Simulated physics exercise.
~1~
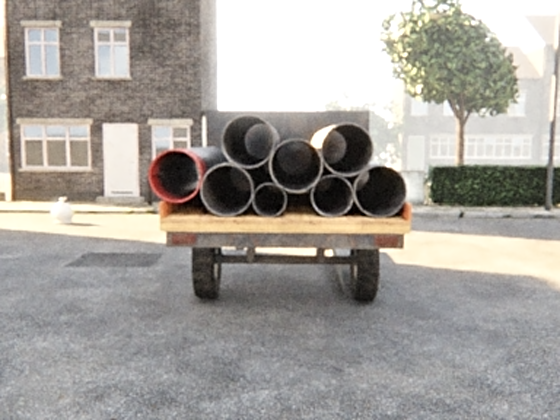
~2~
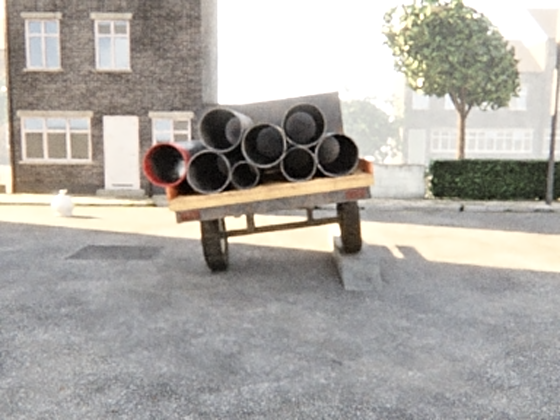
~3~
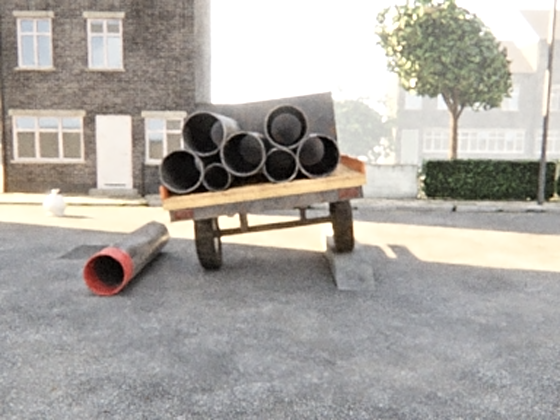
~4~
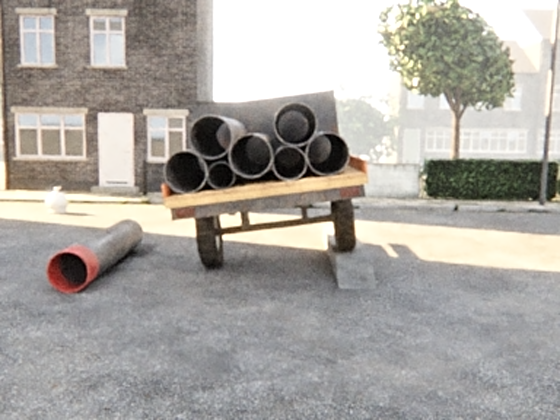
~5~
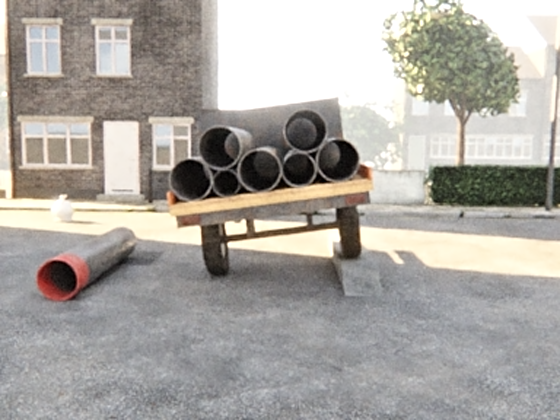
A red-rimmed pipe rolls off the left side of a tilting trailer onto the ground.
